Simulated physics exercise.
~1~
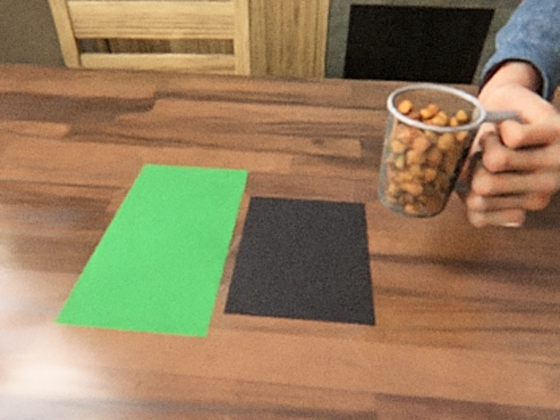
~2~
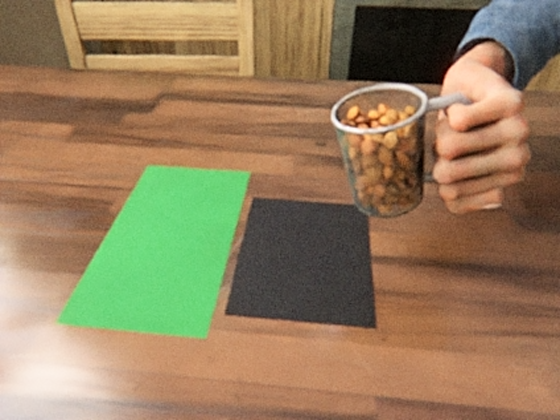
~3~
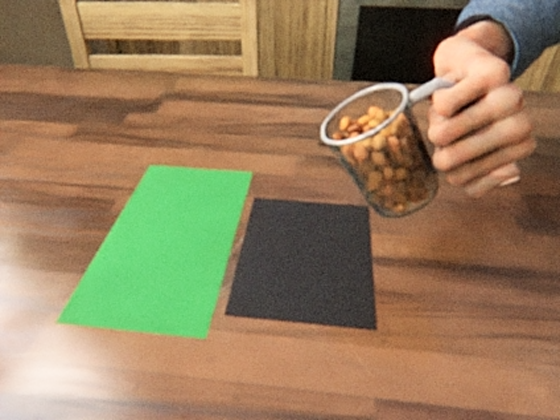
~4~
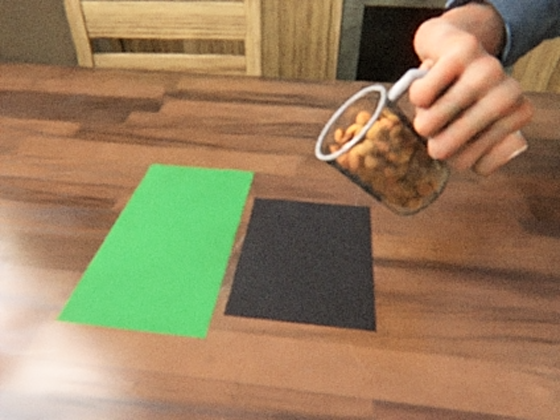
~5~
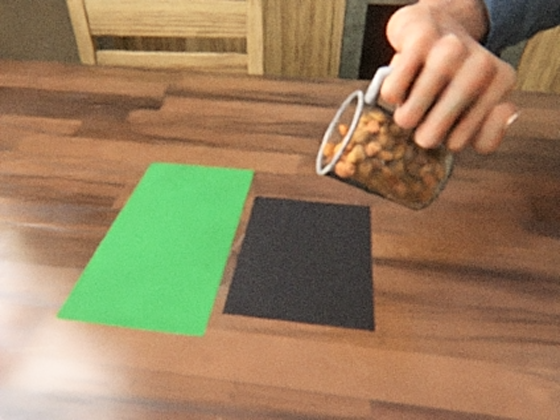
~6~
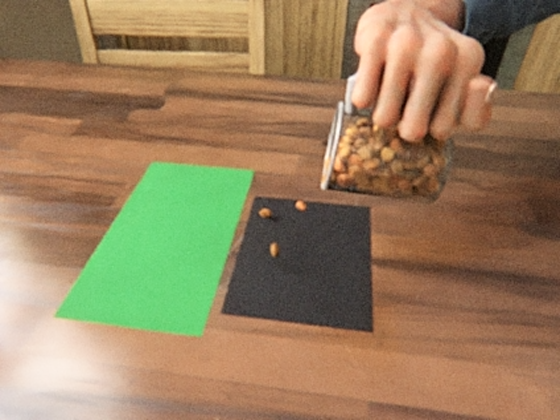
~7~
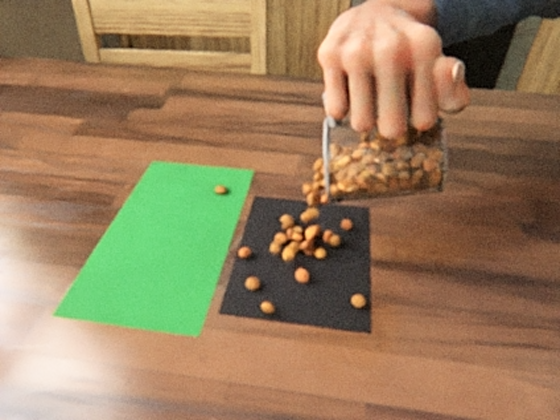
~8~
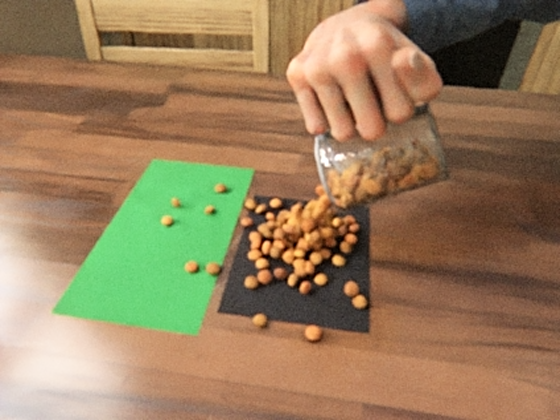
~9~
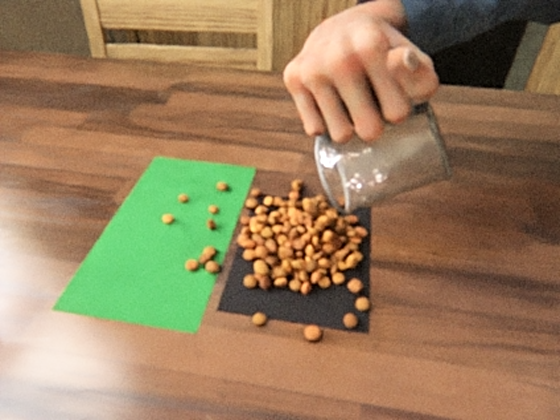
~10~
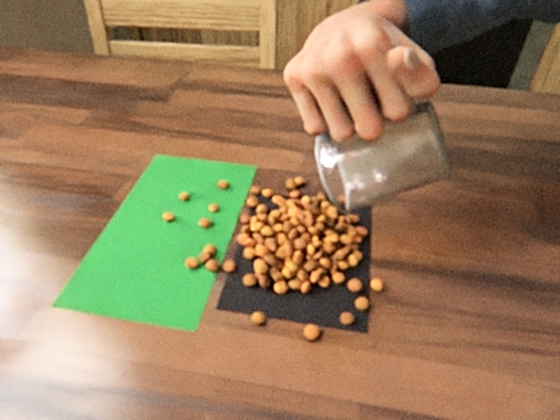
A hand tipped a clear cup of brown cat kibble over a wooden table, pouring it into a heap on the black mat, while several pieces scattered onto the green mat at left and a few onto the bare wood, leaving the cup empty.
